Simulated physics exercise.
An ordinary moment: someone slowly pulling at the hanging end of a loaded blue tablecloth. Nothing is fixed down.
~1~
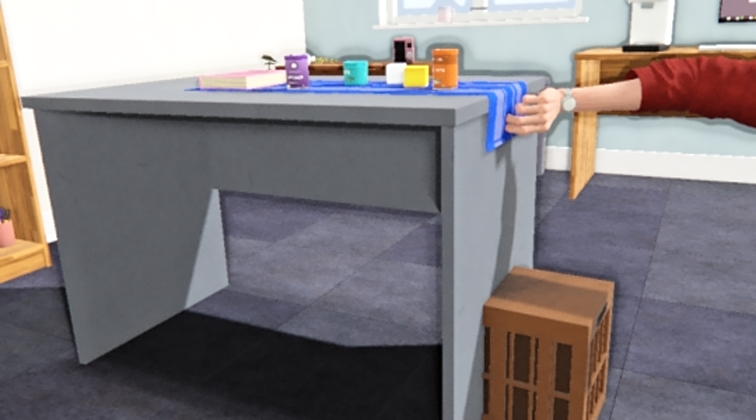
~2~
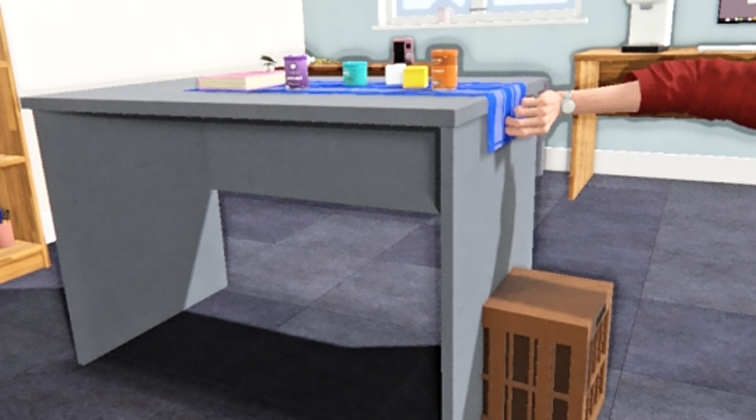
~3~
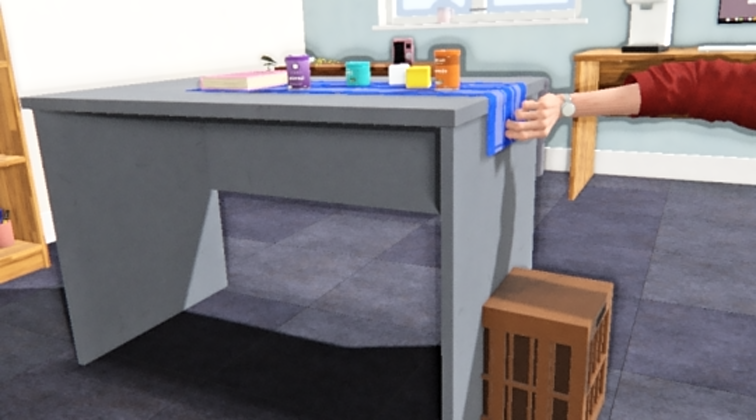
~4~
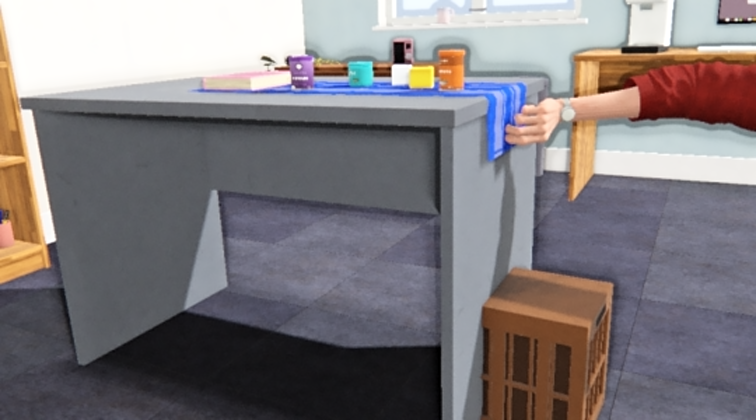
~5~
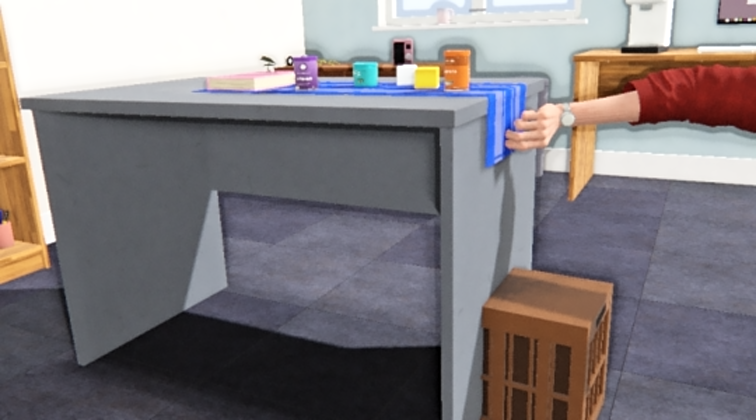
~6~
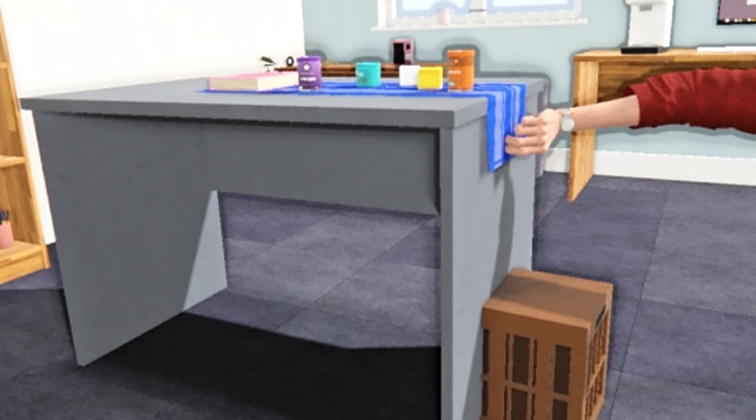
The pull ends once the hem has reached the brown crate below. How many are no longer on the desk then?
Over the edge go three.
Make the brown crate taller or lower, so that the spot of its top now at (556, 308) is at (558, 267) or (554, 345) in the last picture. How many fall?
It would be 2 and 4.
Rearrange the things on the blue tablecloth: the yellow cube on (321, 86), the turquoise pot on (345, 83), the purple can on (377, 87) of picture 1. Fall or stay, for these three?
The yellow cube stays on; the turquoise pot does not fall; the purple can tumbles off.
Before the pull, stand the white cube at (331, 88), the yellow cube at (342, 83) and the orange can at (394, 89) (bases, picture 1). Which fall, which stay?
The white cube remains up; the yellow cube does not fall; the orange can tumbles off.
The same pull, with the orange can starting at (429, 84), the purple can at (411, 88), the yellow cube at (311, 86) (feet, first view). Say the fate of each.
The orange can goes over; the purple can drops off; the yellow cube remains up.
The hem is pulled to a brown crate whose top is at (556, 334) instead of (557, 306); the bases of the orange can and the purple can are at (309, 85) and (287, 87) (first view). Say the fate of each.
The orange can remains up, the purple can does not fall.
Early on, hem near (508, 207); all still up.
Midway, hem near (508, 254); orange can and yellow cube gone.
Near the end, hem on the crate; orange can, yellow cube and white cube gone.
Finally, hem on the crate; orange can, yellow cube and white cube gone. The desk loses three.
